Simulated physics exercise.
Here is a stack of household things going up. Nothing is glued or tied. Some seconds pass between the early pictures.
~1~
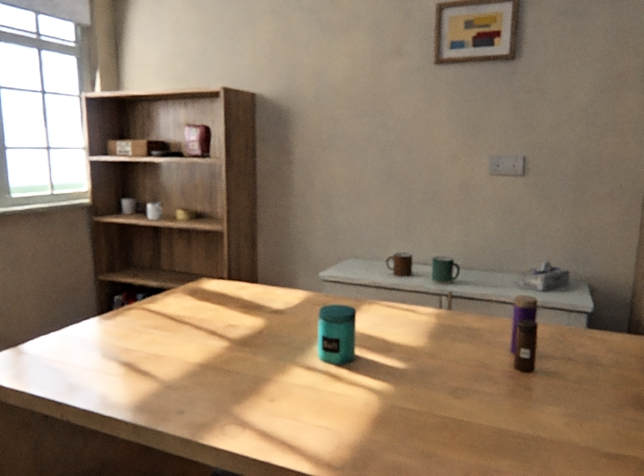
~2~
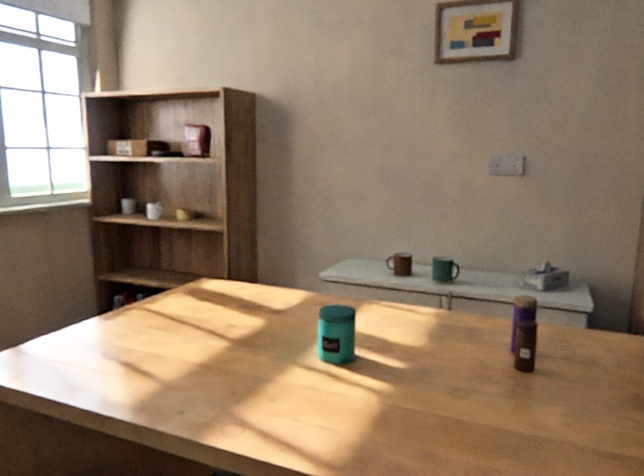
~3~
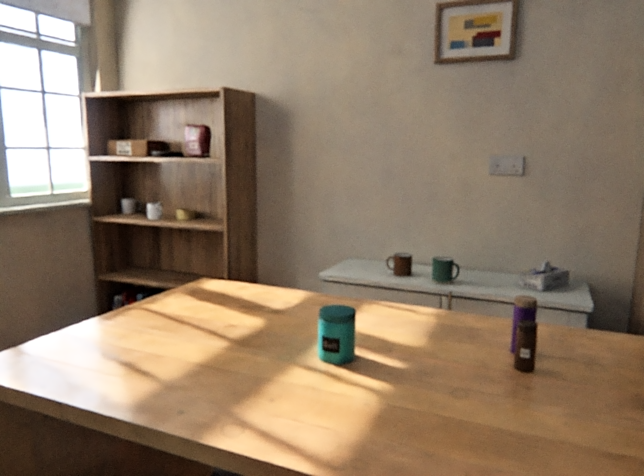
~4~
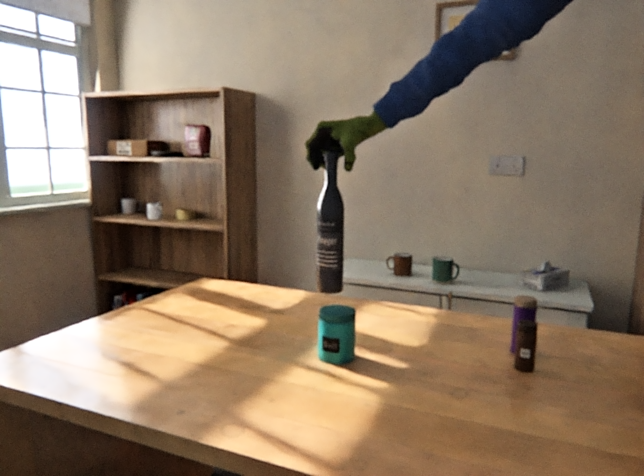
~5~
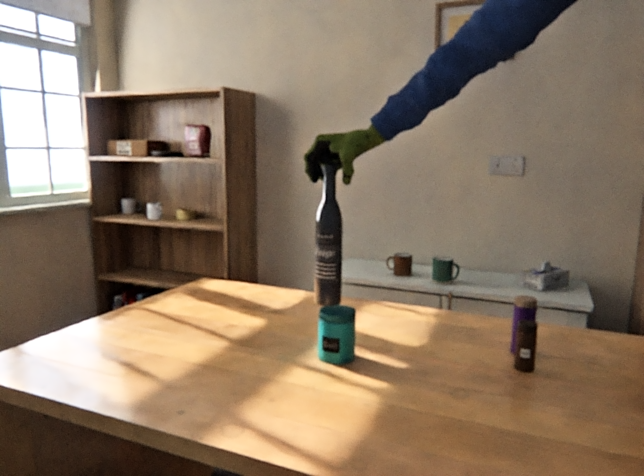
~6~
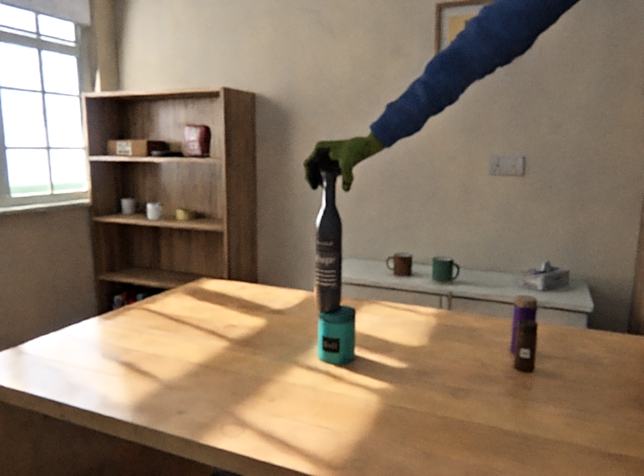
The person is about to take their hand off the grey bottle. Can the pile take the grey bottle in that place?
The pile stays up.
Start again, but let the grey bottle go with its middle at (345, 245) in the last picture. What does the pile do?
Then it holds.
Then, 0.70 s past the last view, nothing moves.
Then, 1.60 s past the last view, grey bottle resting near (329, 242).
Finally, all 4 still in place. Final places as the last picture's camera would see them, grey bottle near (329, 242). The pile holds.
